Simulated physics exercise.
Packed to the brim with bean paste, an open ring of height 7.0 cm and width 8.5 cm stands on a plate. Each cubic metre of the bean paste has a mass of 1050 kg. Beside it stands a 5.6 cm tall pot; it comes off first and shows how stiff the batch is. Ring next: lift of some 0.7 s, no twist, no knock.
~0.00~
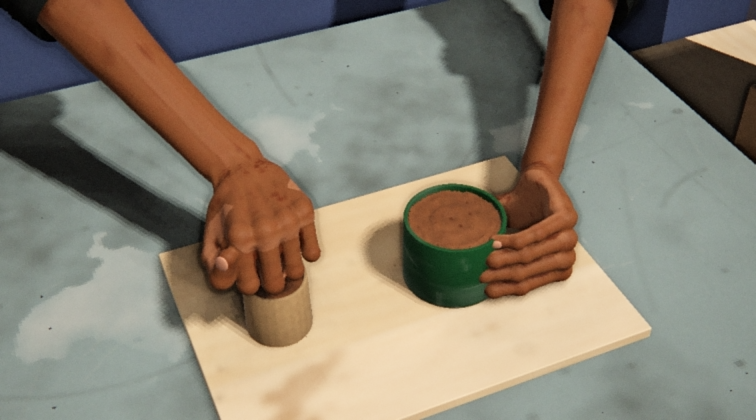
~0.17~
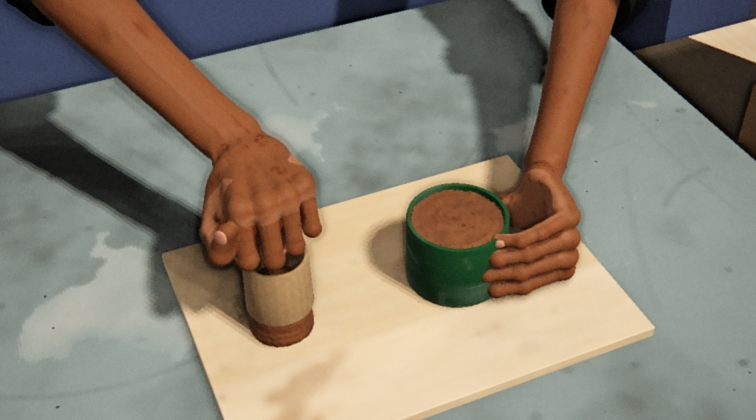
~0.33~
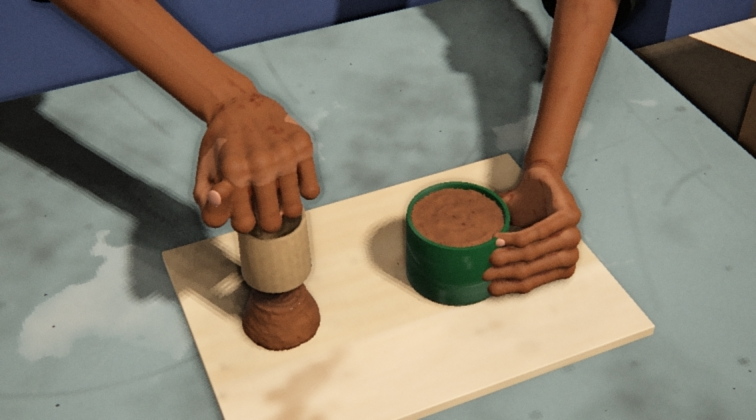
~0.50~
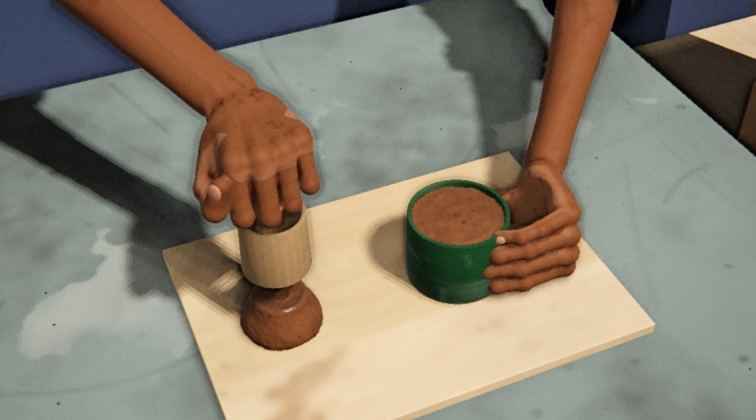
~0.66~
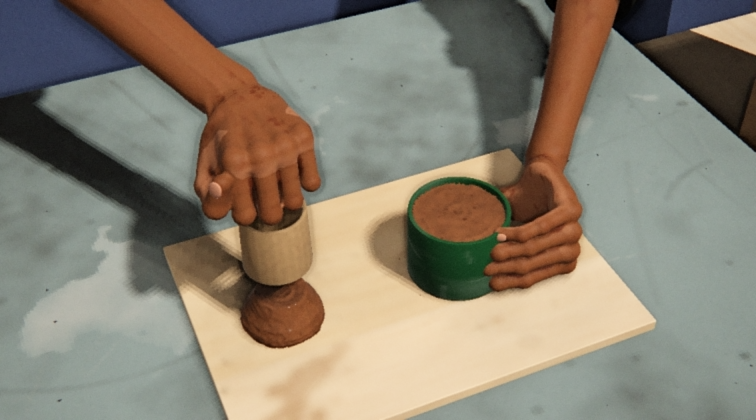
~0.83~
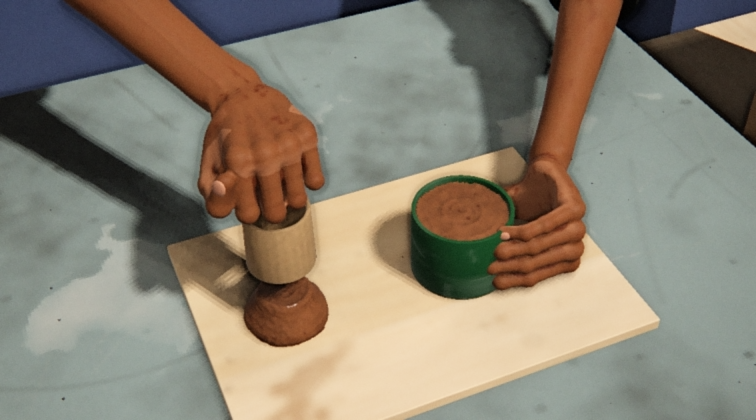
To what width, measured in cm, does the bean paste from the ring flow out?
It flows out to about 13.6 cm.
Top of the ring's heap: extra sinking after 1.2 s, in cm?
About 1.0 cm.
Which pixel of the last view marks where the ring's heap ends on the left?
That point lies close to (388, 262) in the last picture.
After 1.0 s, the ring is up 1.5 cm; the bean paste has come down 0.1 cm to 6.9 cm and is 8.8 cm wide.
After 1.2 s, the ring is up 4.7 cm; the bean paste has come down 1.8 cm to 5.2 cm and is 12 cm wide.
After 1.4 s, the ring is up 7.8 cm; the bean paste has come down 2.6 cm to 4.4 cm and is 13 cm wide.
After 1.6 s, the ring is clear; the bean paste has come down 2.8 cm to 4.2 cm and is 13 cm wide.
After 2.3 s, at rest, the ring is clear; the bean paste has come down 2.9 cm to 4.1 cm and is 14 cm wide.
